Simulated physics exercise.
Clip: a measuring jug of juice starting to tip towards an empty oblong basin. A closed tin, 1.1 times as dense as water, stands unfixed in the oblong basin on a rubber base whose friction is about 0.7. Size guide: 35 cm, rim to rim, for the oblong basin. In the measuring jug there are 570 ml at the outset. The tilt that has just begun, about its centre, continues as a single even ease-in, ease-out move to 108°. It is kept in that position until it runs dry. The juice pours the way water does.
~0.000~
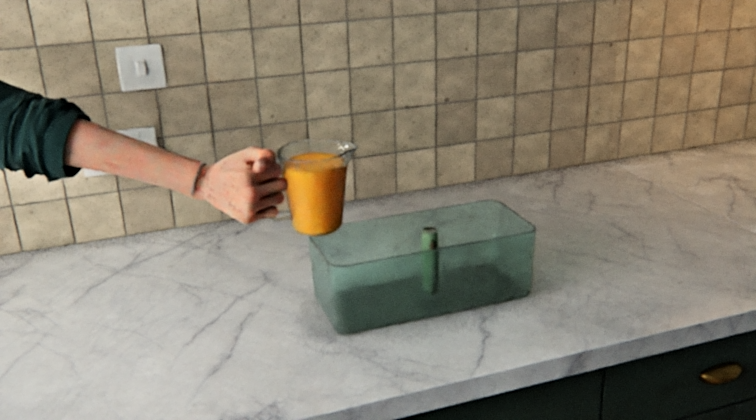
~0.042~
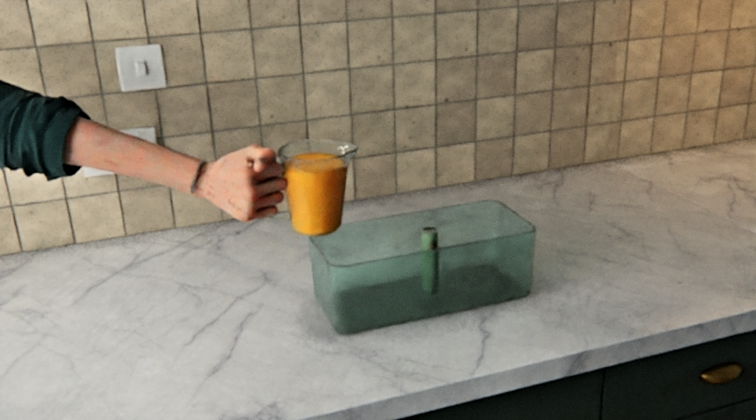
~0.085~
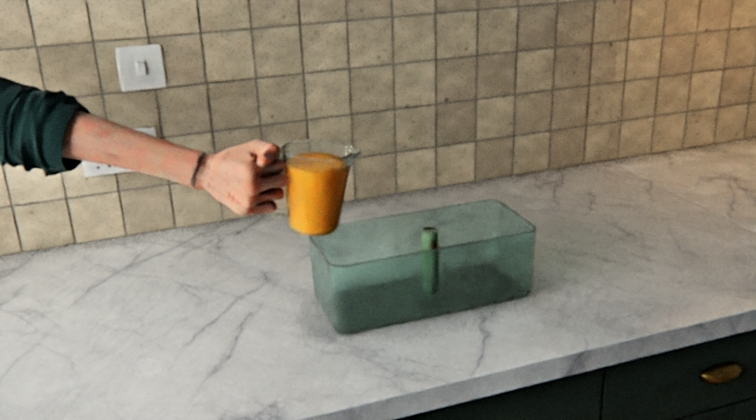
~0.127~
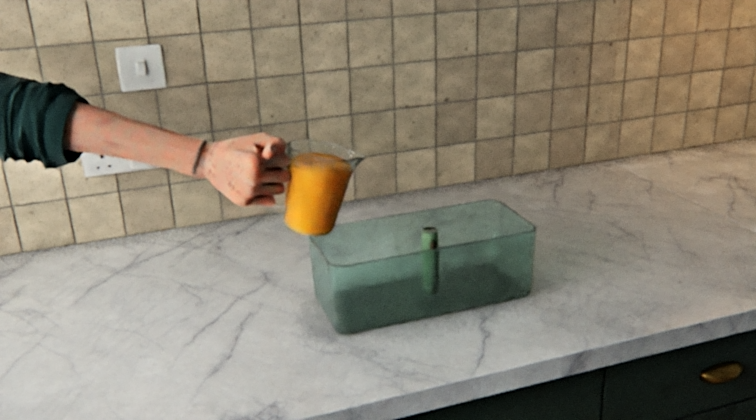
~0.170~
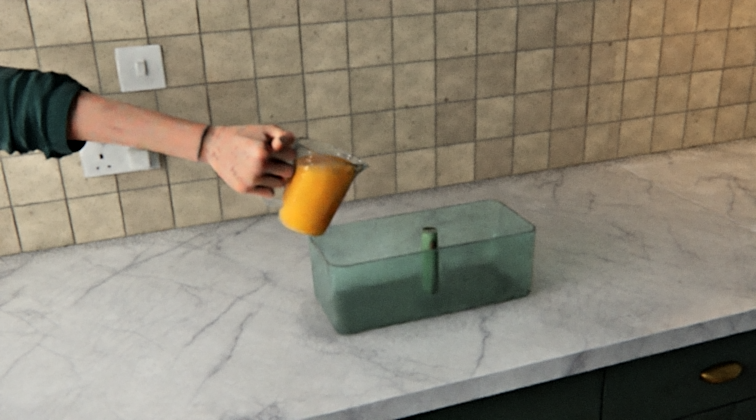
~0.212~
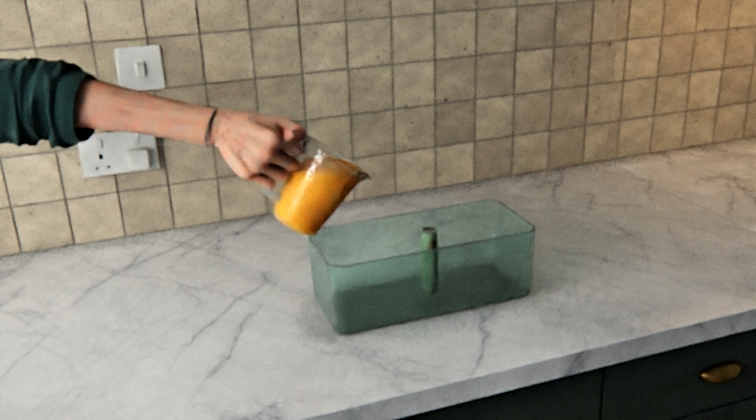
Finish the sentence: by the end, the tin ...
By the end, the tin is still upright.
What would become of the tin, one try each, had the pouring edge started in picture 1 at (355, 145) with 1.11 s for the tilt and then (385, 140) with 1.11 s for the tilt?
Run one: It does not tip. Run two: It tumbles.
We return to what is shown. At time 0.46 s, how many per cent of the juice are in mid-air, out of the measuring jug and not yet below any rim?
Close to 16 in a hundred.
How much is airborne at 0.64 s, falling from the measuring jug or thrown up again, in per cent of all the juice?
Close to 7 per cent.
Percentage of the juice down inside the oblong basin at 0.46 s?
I'd estimate some 36 percent of the liquid.
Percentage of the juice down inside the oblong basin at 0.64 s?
Around 84 per cent of the whole.
After 0.46 s the tilt is 102° and 47 per cent is still to pour; the tin stands where it began.
After 0.64 s the tilt is 108° and 8 per cent is still to pour; the tin stands where it began.
After 0.83 s the tilt is 108° and 0 per cent is still to pour; the tin stands where it began.
After 1.04 s the tilt is 108° and 0 per cent is still to pour; the tin stands where it began.
In the end the tin stands where it began.
